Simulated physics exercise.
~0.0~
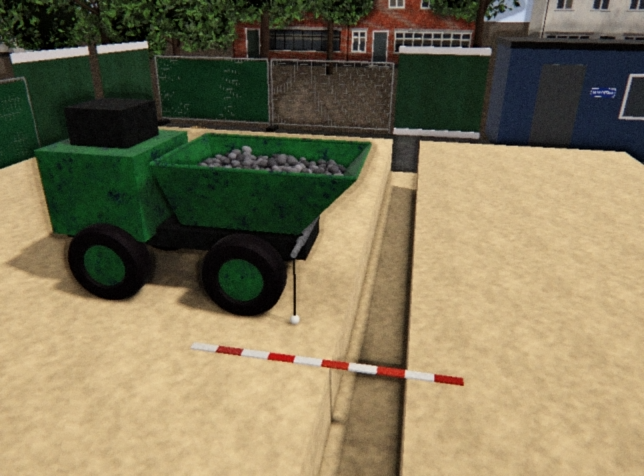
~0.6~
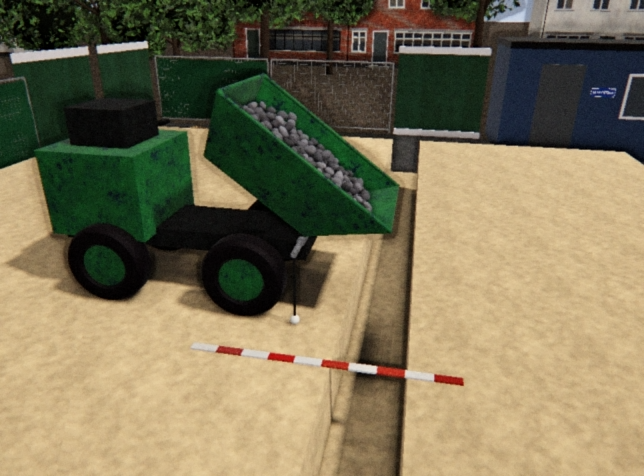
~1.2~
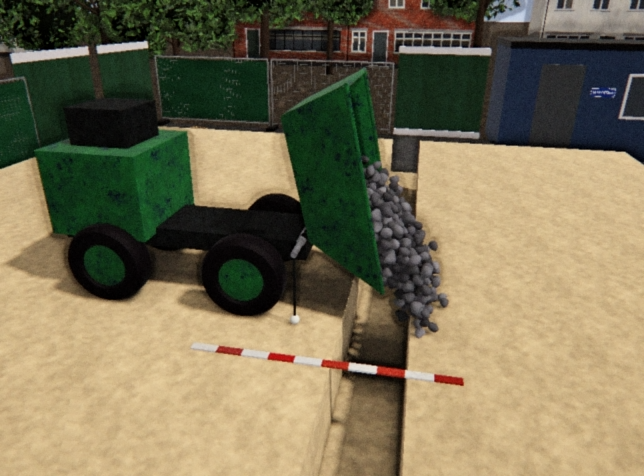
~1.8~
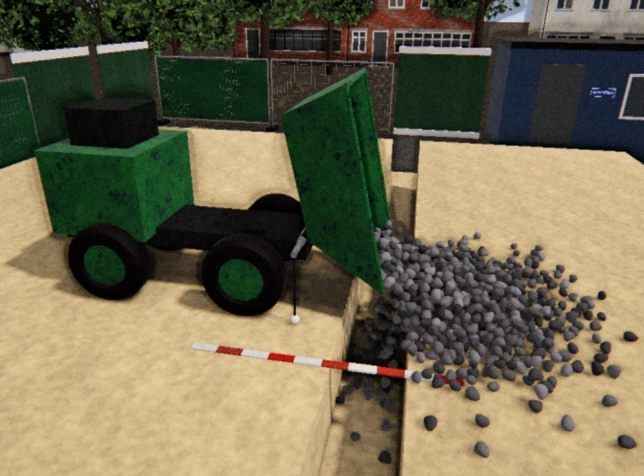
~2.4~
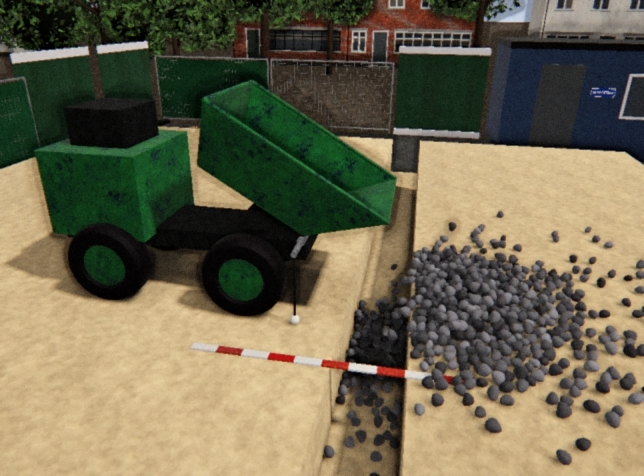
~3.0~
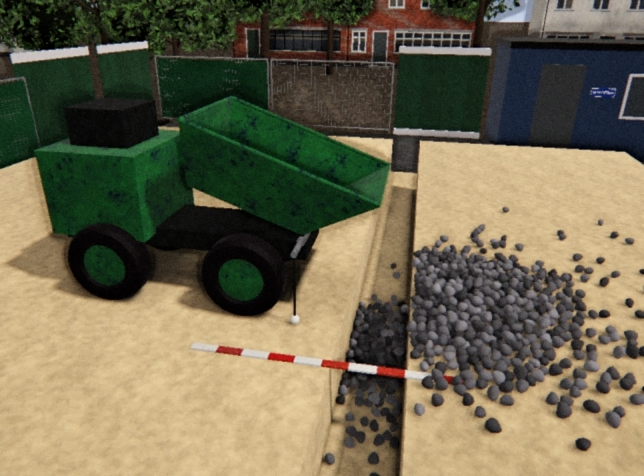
A green dumper tips grey stones across a trench, most landing beyond, then lowers its skip partway.
